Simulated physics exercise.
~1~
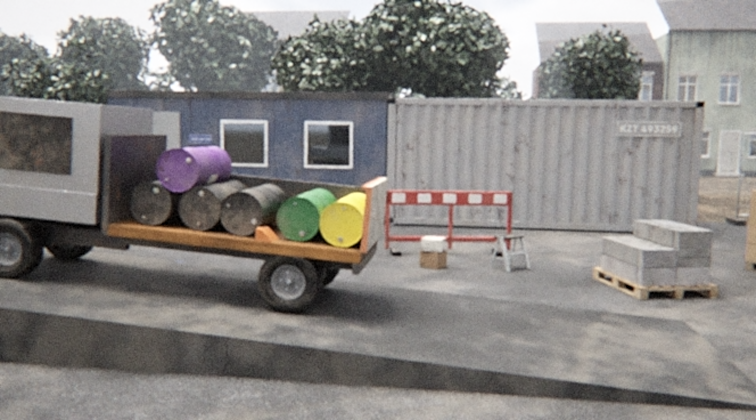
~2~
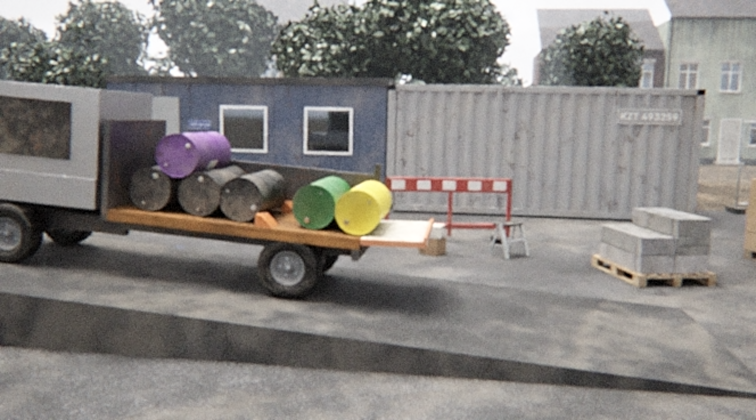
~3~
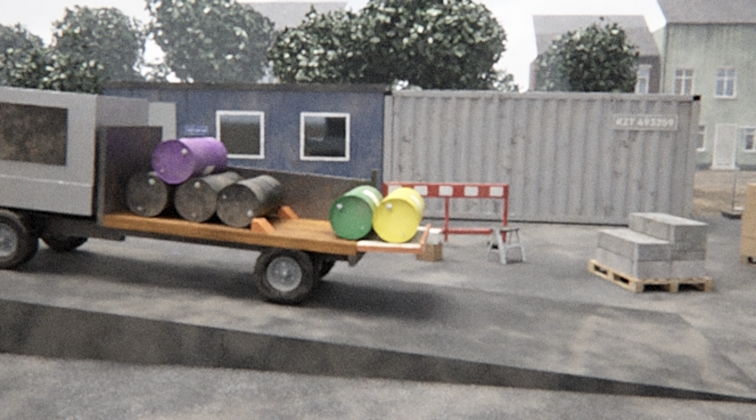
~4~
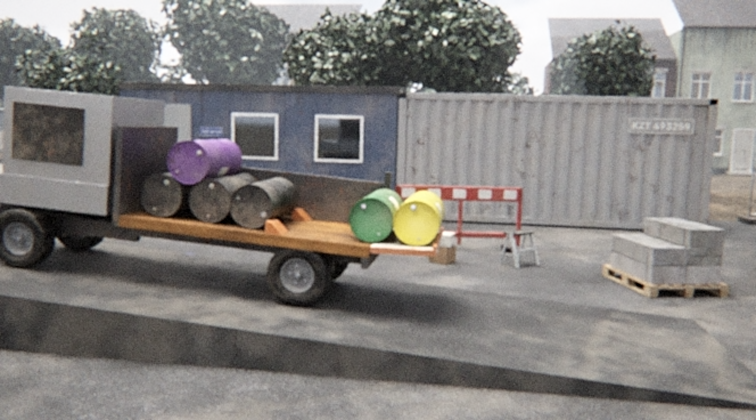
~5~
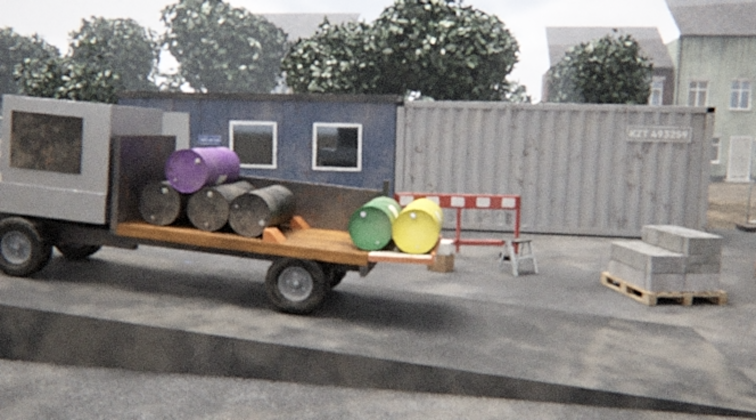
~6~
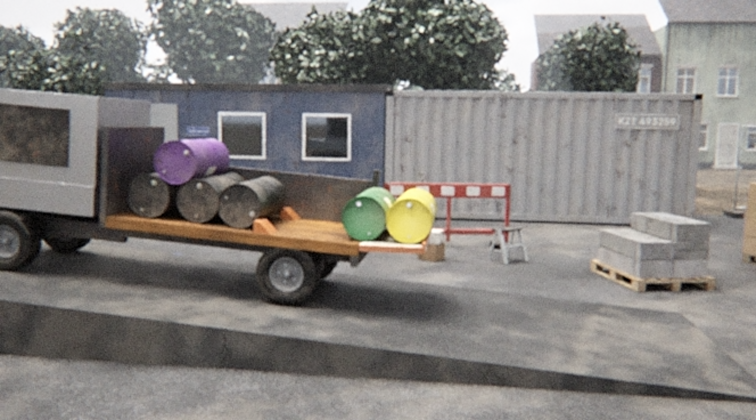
A truck's tailgate drops, and green and yellow drums roll right, stopping on it.
